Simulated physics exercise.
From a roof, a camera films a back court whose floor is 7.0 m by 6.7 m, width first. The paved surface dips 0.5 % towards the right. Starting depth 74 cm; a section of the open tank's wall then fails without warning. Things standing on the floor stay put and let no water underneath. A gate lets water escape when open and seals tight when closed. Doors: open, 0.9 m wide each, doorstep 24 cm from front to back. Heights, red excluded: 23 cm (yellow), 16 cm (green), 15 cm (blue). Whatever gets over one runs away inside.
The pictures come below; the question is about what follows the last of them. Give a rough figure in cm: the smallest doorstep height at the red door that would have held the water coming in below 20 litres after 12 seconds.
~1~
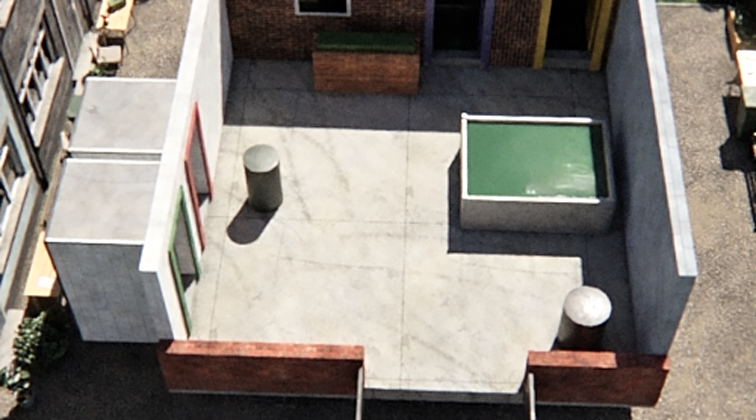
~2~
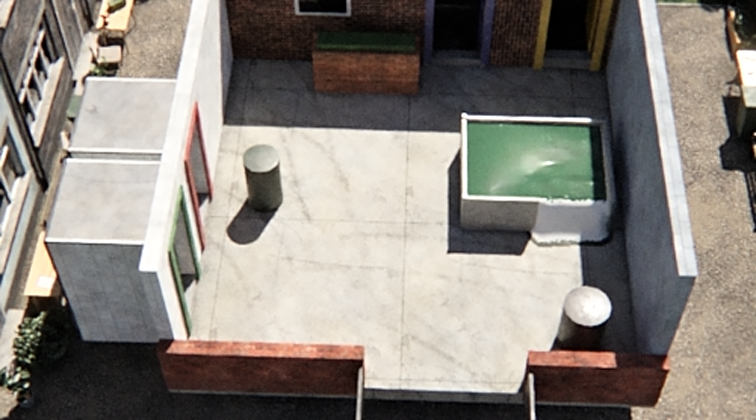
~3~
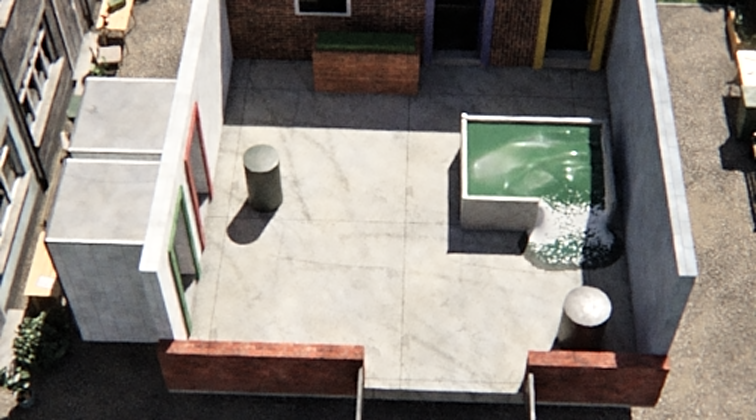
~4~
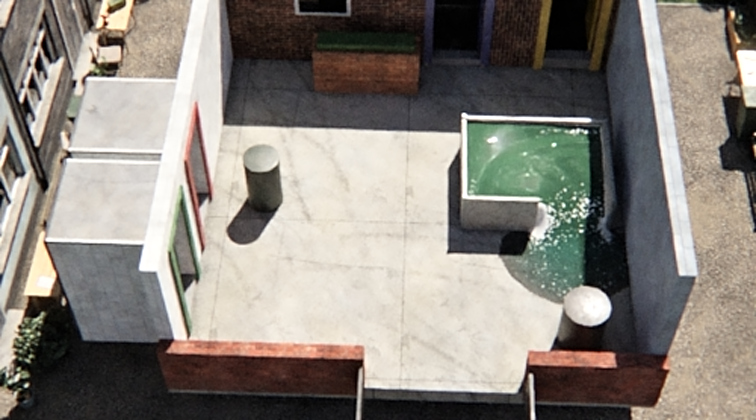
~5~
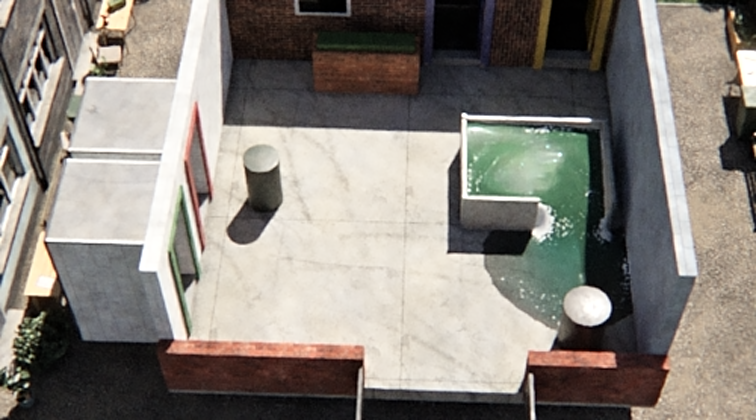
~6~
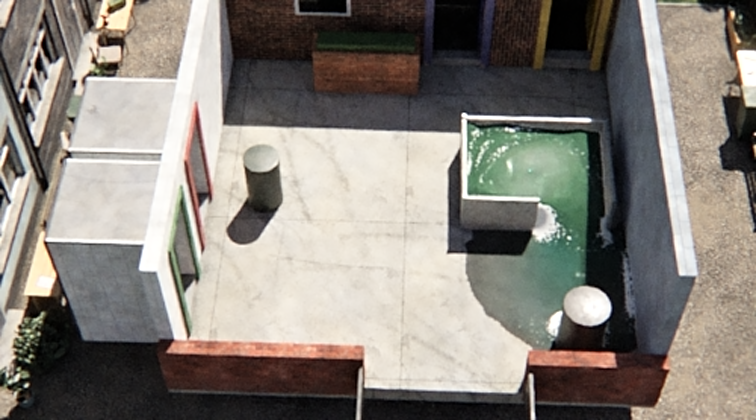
6.5 cm.
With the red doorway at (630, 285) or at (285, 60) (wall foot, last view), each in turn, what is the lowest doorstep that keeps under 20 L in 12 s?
25 and 5.0 cm.
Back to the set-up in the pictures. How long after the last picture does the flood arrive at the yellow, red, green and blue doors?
Reading them off: Yellow 3.8 s, then red 4.0 s, then green 3.0 s, then blue 7.5 s.
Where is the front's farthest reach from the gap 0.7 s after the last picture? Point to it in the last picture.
Somewhere near the pixel (454, 376).
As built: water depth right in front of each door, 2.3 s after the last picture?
Lab note, depth in cm: Yellow 0; red 0; green 0; blue 0.
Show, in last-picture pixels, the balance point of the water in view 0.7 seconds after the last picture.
My guess is close to (544, 225).
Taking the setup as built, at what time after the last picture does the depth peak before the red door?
Peak time: About 7.5 s.
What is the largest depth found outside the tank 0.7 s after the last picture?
Around 60 centimetres.
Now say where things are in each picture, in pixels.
Still water, 74 cm deep, in the open tank at (537, 161); the red door at (199, 183) is dry, in the first picture.
The front is at (541, 243), 0.3 m from the gap at (571, 221); 0.2 m2 of floor is wet, 74 cm left at the back, in the second picture.
The front is at (550, 267), 0.8 m from the gap at (571, 222); 0.9 m2 of floor is wet, 74 cm left at the back, in the third picture.
The front is at (555, 298), 1.4 m from the gap at (571, 222); 2.2 m2 of floor is wet, 73 cm left at the back, in the fourth picture.
Water pours out at (571, 222) and has run 1.9 m, to (553, 323); about 8 cm deep outside, 65 cm at the back, in the fifth picture.
The front is at (551, 353), 2.4 m from the gap at (571, 222); 4.5 m2 of floor is wet, 63 cm left at the back; 4.6 m in a straight line remain to the red door at (199, 183), in the sixth picture.
Then, 0.7 s after the last picture water covers 15 % of the floor, deepest (60 cm) near (632, 383); it has not reached the red door.
Then, 2.3 s after the last picture water covers 25 % of the floor, deepest (40 cm) near (632, 383); it has not reached the red door.
Then, 11.3 s after the last picture water covers 95 % of the floor, deepest (8 cm) near (620, 382); 6 cm at the red door, 0 litres in over its 19 cm doorstep.
At the red door as built, the water peaked near 12 cm, 7.3 s after the last picture.
Run again over the same 12 s with other heights there, 32 litres in over 5.5 cm, 11 litres over 7.5 cm. The limit of 20 litres is kept from about 6.5 cm up.
